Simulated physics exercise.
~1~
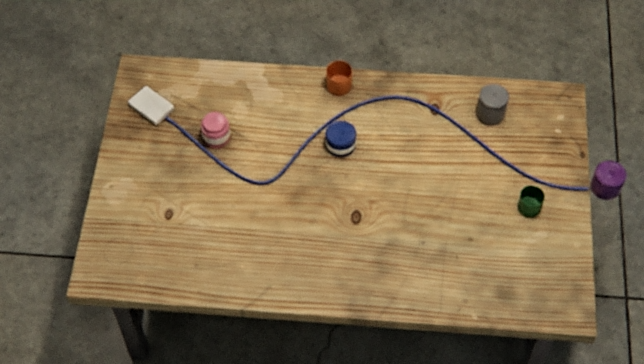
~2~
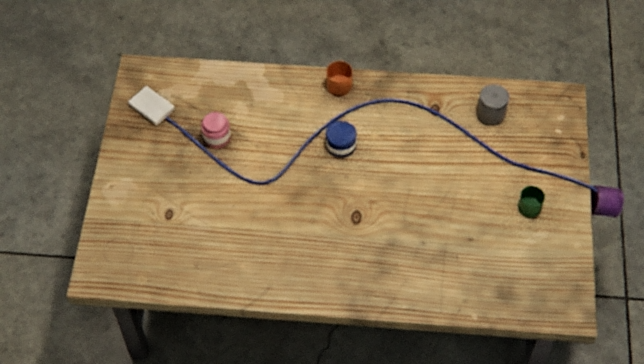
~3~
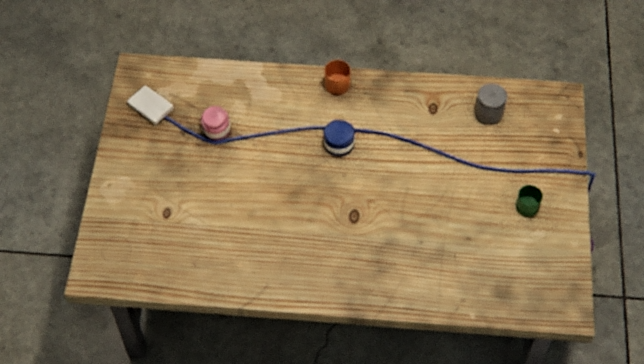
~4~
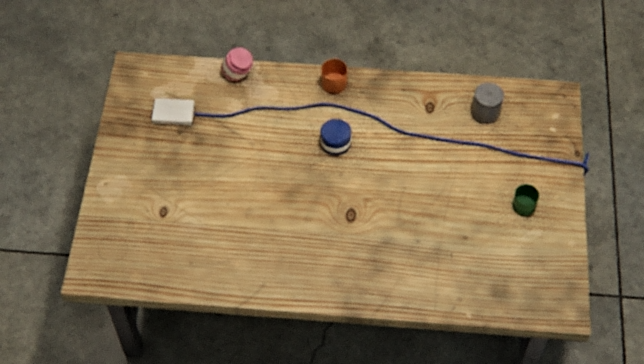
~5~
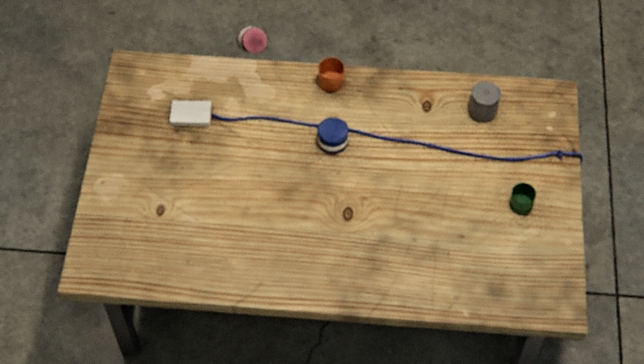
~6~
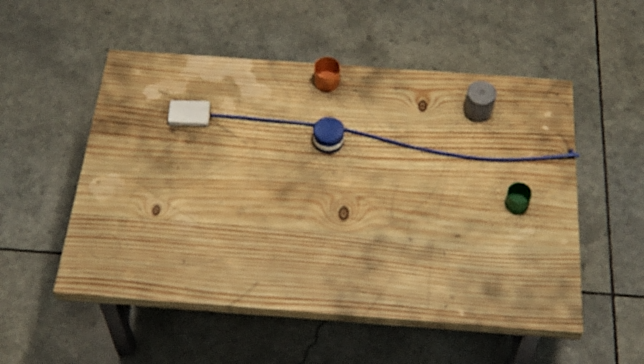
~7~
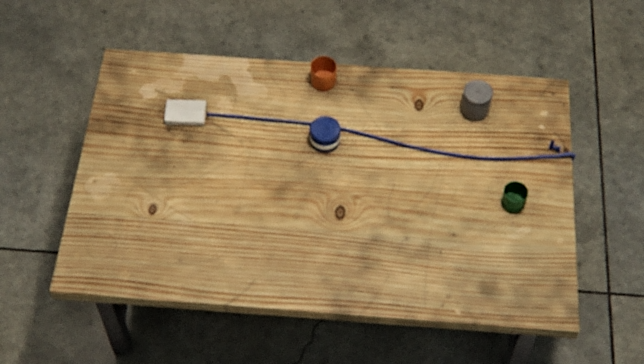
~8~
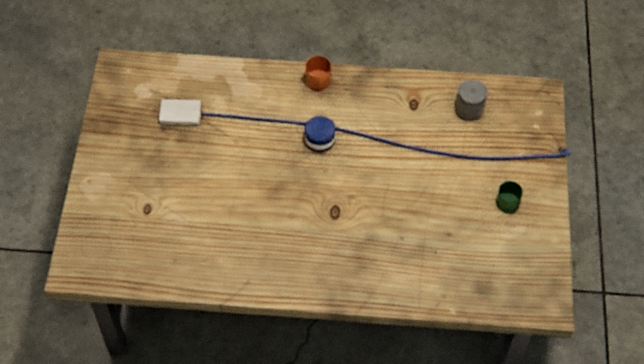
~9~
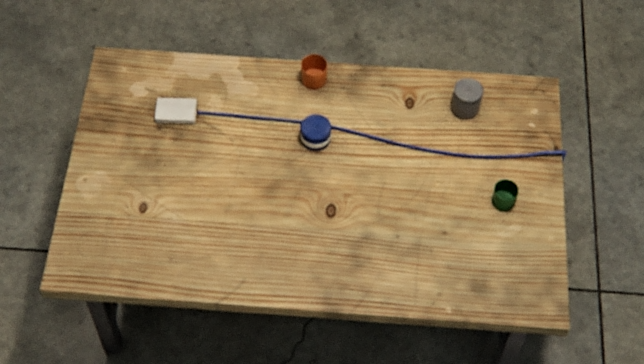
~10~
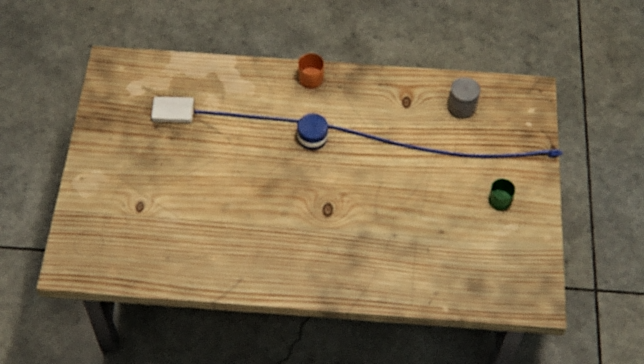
Wooden workbench with a purple cylinder dropping off the right edge, its blue cable straightening, dragging a white block and knocking a pink jar off.
